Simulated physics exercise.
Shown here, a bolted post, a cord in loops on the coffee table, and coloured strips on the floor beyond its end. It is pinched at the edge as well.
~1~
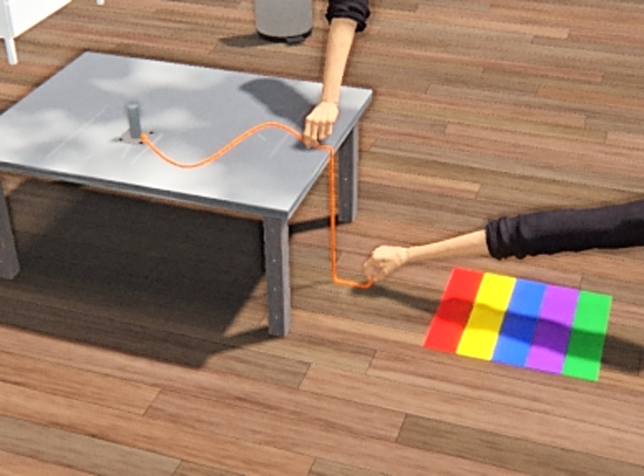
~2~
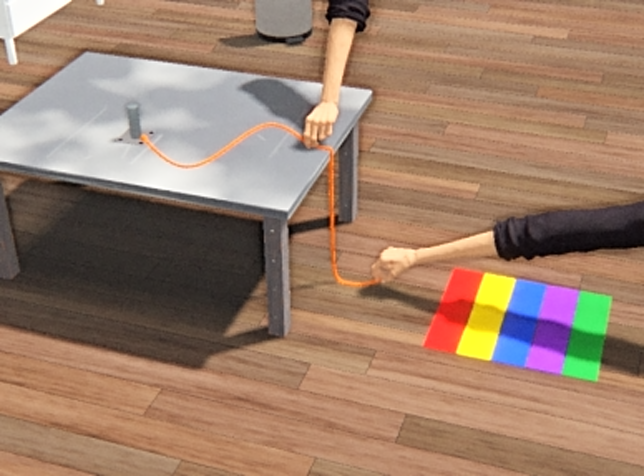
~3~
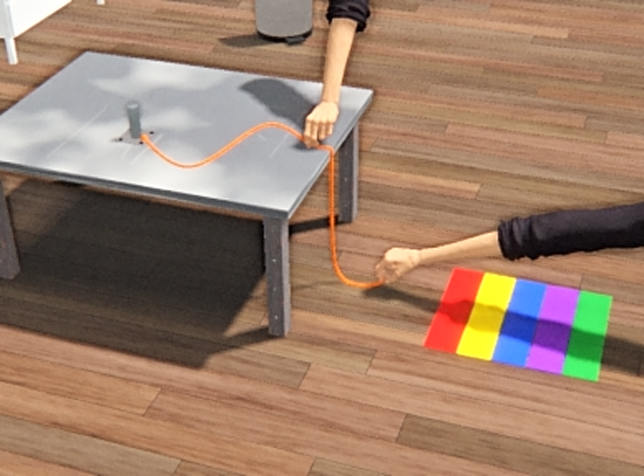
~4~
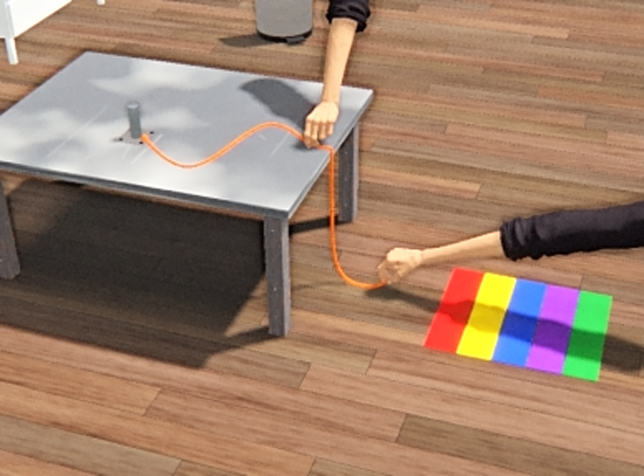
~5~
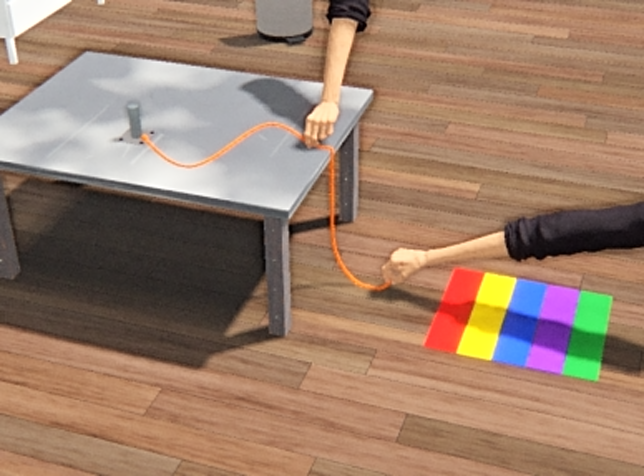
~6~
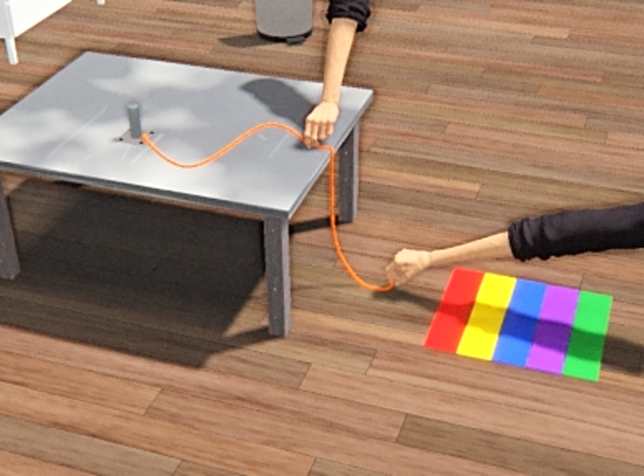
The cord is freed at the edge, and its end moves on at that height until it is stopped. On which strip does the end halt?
Over green.
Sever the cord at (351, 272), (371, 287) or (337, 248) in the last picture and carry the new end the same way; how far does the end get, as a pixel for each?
Near (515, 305), (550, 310) and (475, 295).
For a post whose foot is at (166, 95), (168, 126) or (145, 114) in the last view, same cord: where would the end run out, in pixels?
In that order: (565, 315), (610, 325) and (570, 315).
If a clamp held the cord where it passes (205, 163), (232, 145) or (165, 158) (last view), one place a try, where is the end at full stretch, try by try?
About (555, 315), (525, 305) and (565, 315).
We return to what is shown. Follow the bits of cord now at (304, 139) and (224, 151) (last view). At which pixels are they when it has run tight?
They go to (381, 193) and to (267, 151).
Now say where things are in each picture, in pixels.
End (373, 278); red (445, 334); yellow (479, 341); blue (513, 347); purple (547, 354); green (583, 361), in the first picture.
End (381, 280); cord through (158, 153) (213, 158) (260, 127) (310, 145) (331, 201) (333, 261), in the second picture.
End (385, 280), in the third picture.
End (387, 280); cord through (159, 153) (213, 158) (261, 127) (310, 145) (331, 200) (335, 261), in the fourth picture.
End (391, 281), in the fifth picture.
End (395, 282); cord through (159, 153) (213, 158) (261, 127) (310, 145) (332, 200) (344, 261), in the sixth picture.
Early on, end near (527, 307); over blue.
Midway, end near (565, 314); over purple.
At the end of the slack, end near (588, 318); over green. The end stops over the green strip.
